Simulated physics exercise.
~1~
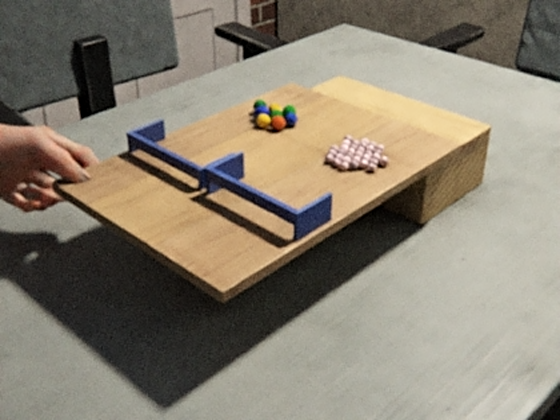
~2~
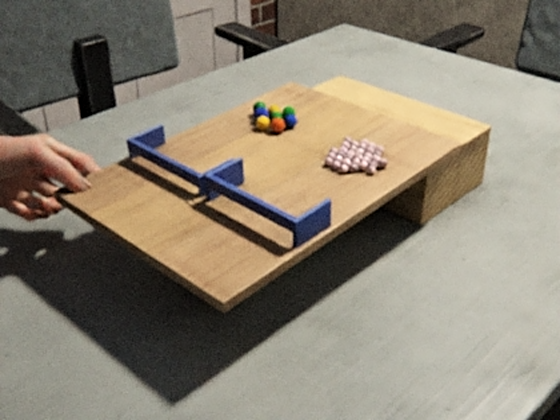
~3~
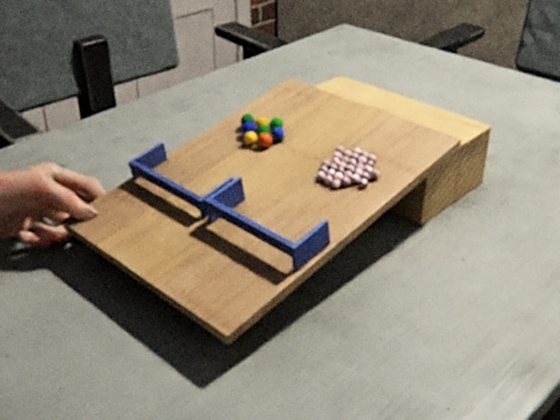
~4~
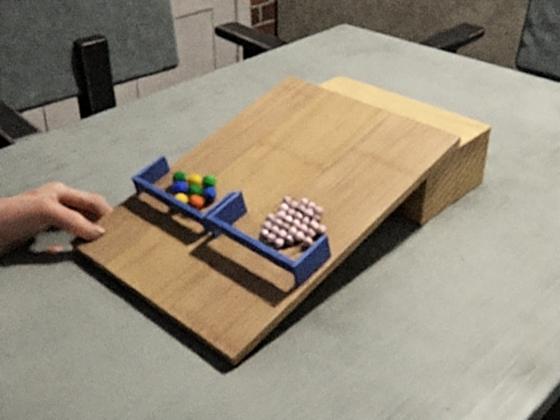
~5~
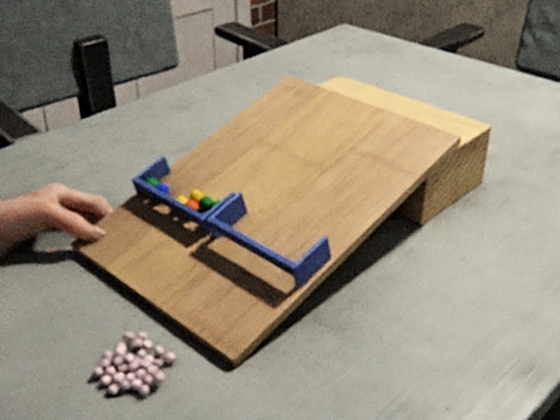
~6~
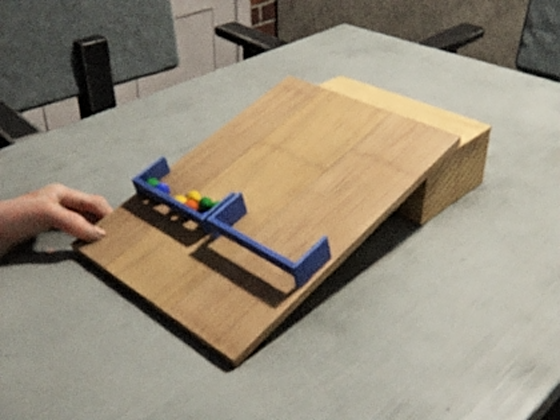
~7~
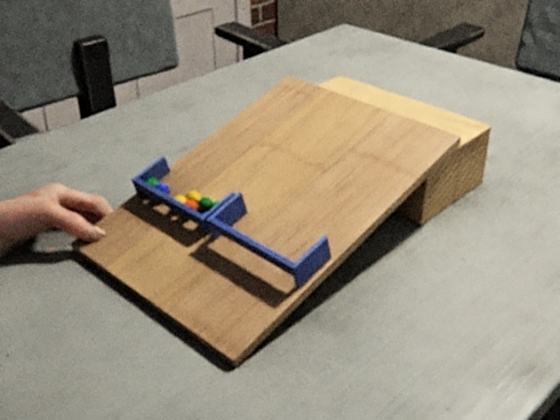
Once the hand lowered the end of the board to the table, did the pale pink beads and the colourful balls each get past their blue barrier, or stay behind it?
The pale pink beads got past their blue barrier and went off the board. The colourful balls did not fit through and stayed behind theirs.
On a grey table, a hand lowered one end of a wooden board propped on a block, and pale pink beads and colourful balls slid towards two blue barriers. The pink beads passed theirs and left the board, while the colourful balls stayed behind theirs.
